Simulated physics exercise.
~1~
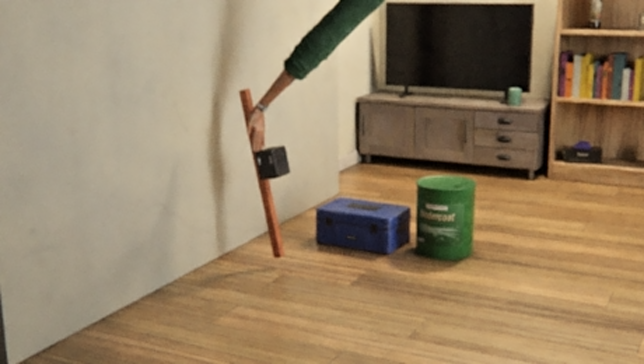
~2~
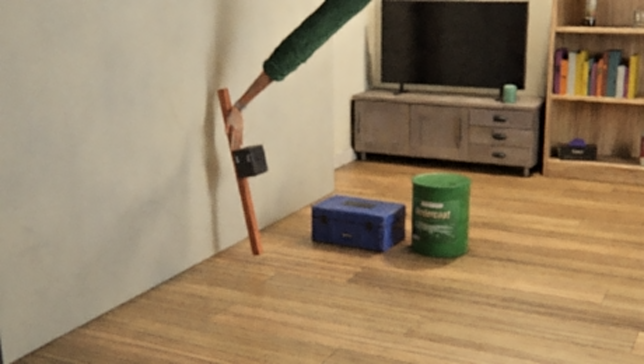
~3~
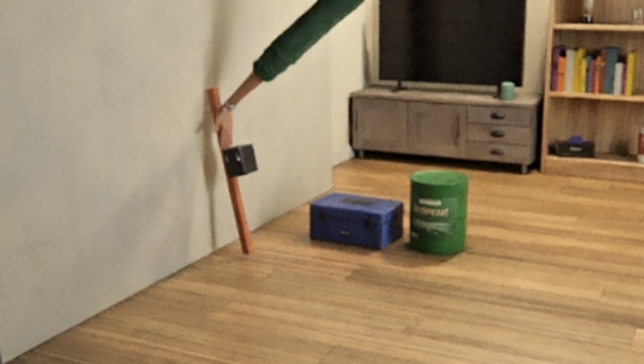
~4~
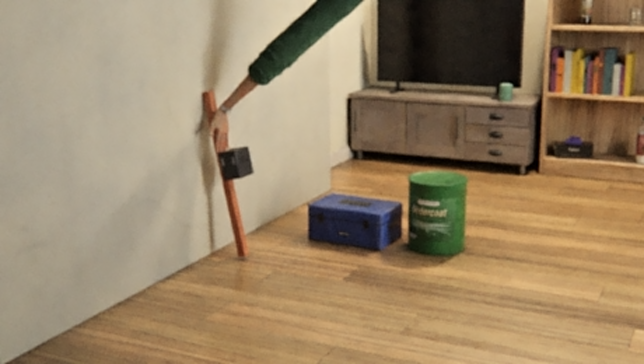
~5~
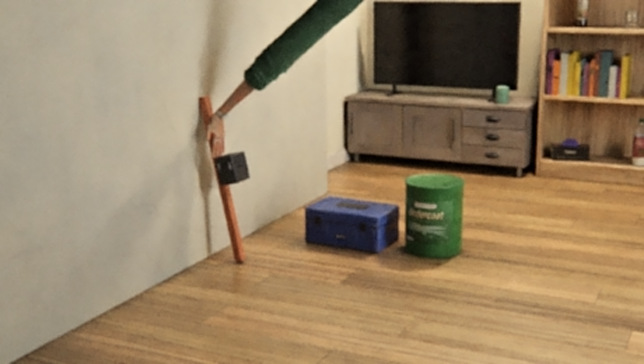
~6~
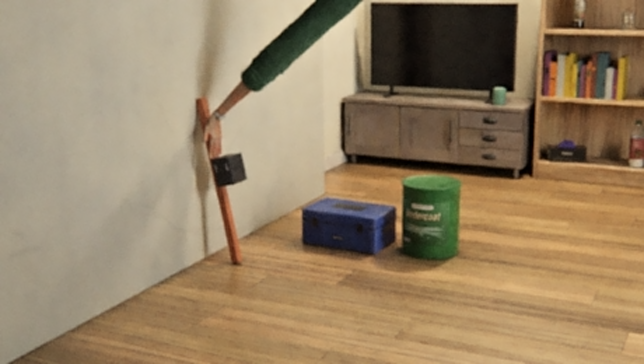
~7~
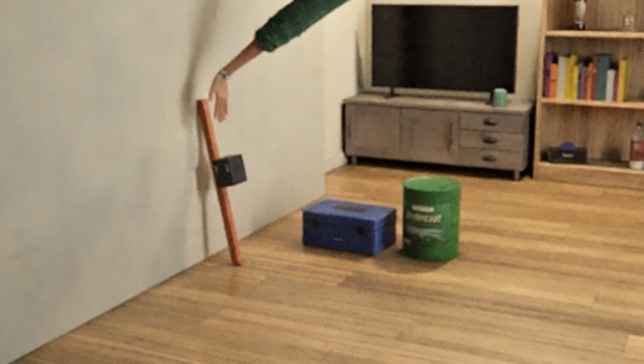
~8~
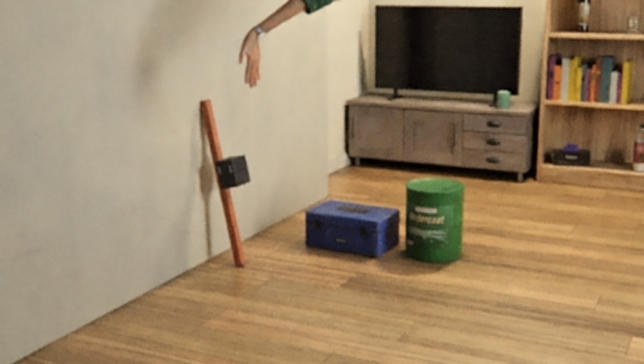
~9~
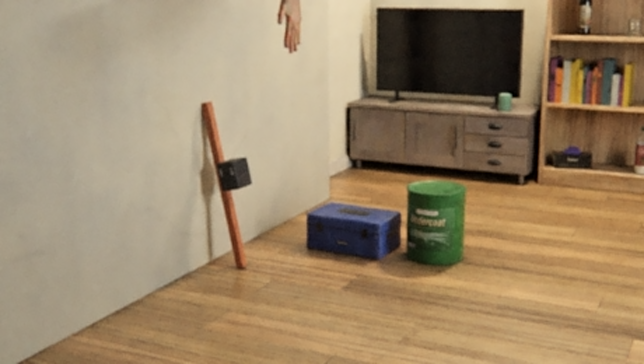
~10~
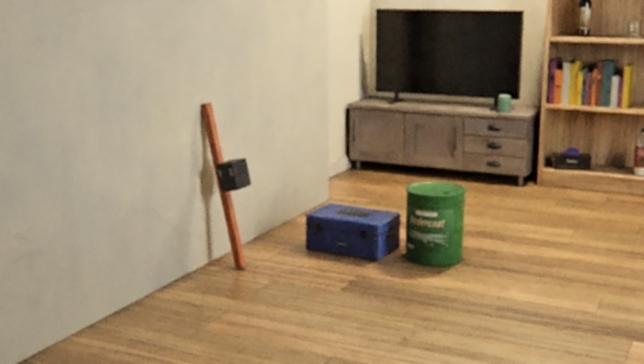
In a living room with a pale wall on the left and a wooden floor, a slightly swaying handheld view looks toward a television on a low grey cabinet, with a bookshelf at the right. A blue toolbox and a green pail stand side by side near the middle. A green-sleeved arm holds an orange pole with a black block attached partway along it, moving it left to lean against the wall. The hand steadies the pole, lets go, then draws back up out of view. The pole stays leaning, with the toolbox and pail still in place.
